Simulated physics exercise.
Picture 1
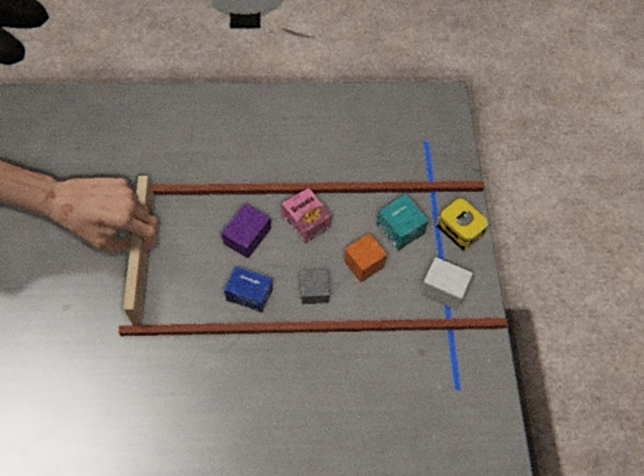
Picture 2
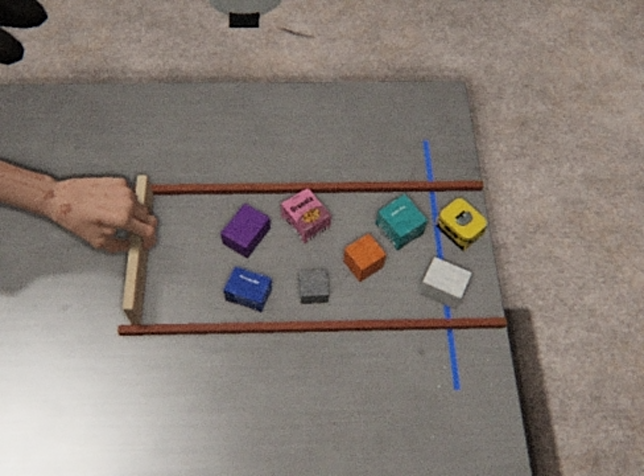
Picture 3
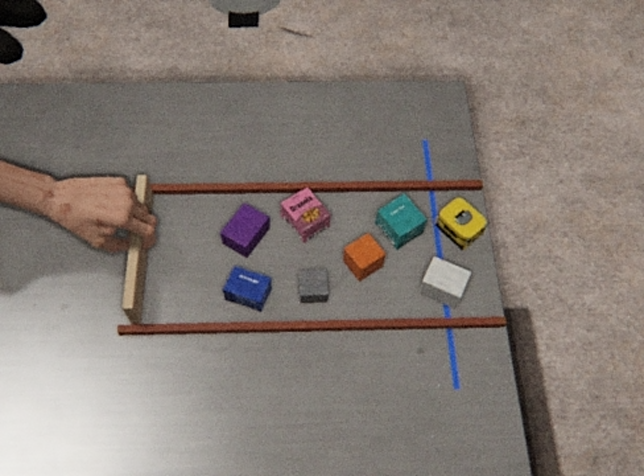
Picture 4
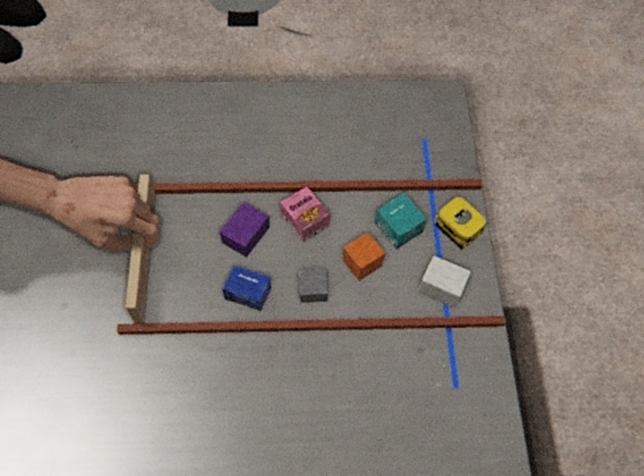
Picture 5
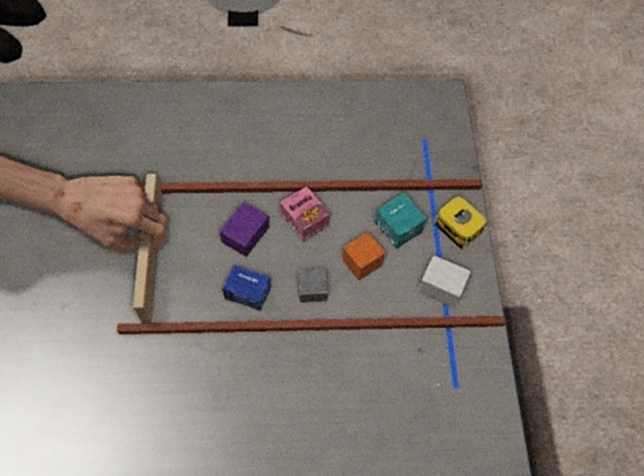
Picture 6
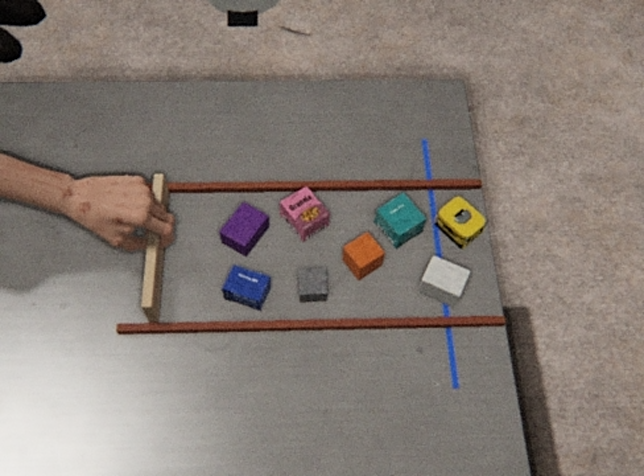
A grey tabletop above a beige carpeted floor is seen from high above, the view all but still. Between two reddish-brown rails lie eight small boxes and blocks: purple, pink, blue and grey towards the left, orange near the middle, turquoise, white and yellow by a blue line at right. A hand at left holds a pale wooden board still, then slides it slightly rightward, while the eight objects stay put.
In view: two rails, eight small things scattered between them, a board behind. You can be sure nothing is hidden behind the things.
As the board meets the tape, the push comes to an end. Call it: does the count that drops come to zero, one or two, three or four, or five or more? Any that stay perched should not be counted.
It comes to three or four.
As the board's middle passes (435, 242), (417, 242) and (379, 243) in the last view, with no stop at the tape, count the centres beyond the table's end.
In that order 3, 3 and 1.
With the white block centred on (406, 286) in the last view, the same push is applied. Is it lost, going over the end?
Result: It tips off.
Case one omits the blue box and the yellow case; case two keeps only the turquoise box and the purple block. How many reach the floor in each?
Tally per try: 1 / 1.
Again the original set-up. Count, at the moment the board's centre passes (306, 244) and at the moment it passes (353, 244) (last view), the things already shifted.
Answer - first 5, then 8.
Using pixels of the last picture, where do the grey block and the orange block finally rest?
First: About (499, 291); second: About (458, 259).
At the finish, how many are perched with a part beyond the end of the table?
The total would be 2.
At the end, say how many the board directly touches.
That would be 3 of them.
A little later, none off yet; yellow case at rest near (460, 223); white block at rest near (444, 282); turquoise box at rest near (400, 221).
Next, none off yet; yellow case shifted a little near (477, 223); white block moving near (451, 281); turquoise box shifted about its own width near (441, 226).
When it is over, the number that fall off is three or four; down, turquoise box, white block and yellow case.
